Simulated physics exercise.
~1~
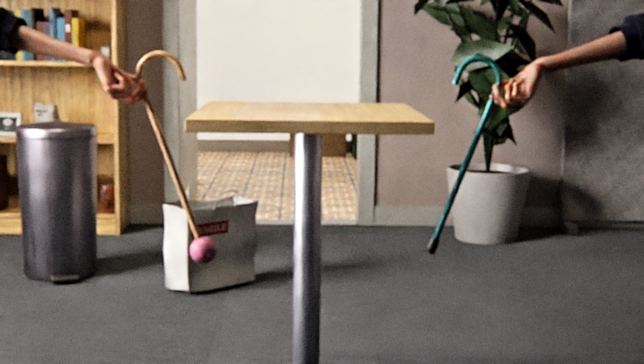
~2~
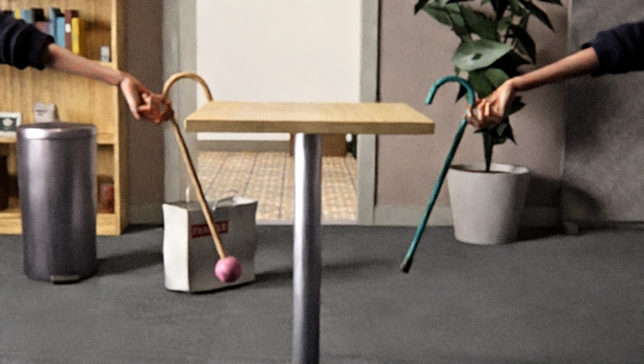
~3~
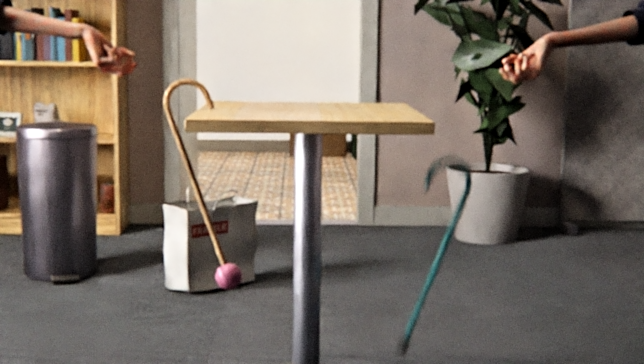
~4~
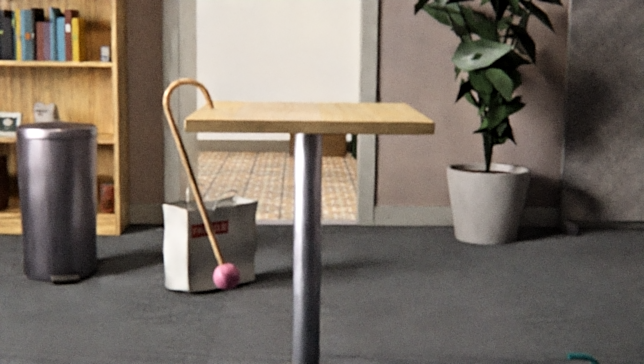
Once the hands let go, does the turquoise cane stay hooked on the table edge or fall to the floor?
The turquoise cane falls to the floor, while the pink-tipped stick stays hooked on the opposite edge of the table.
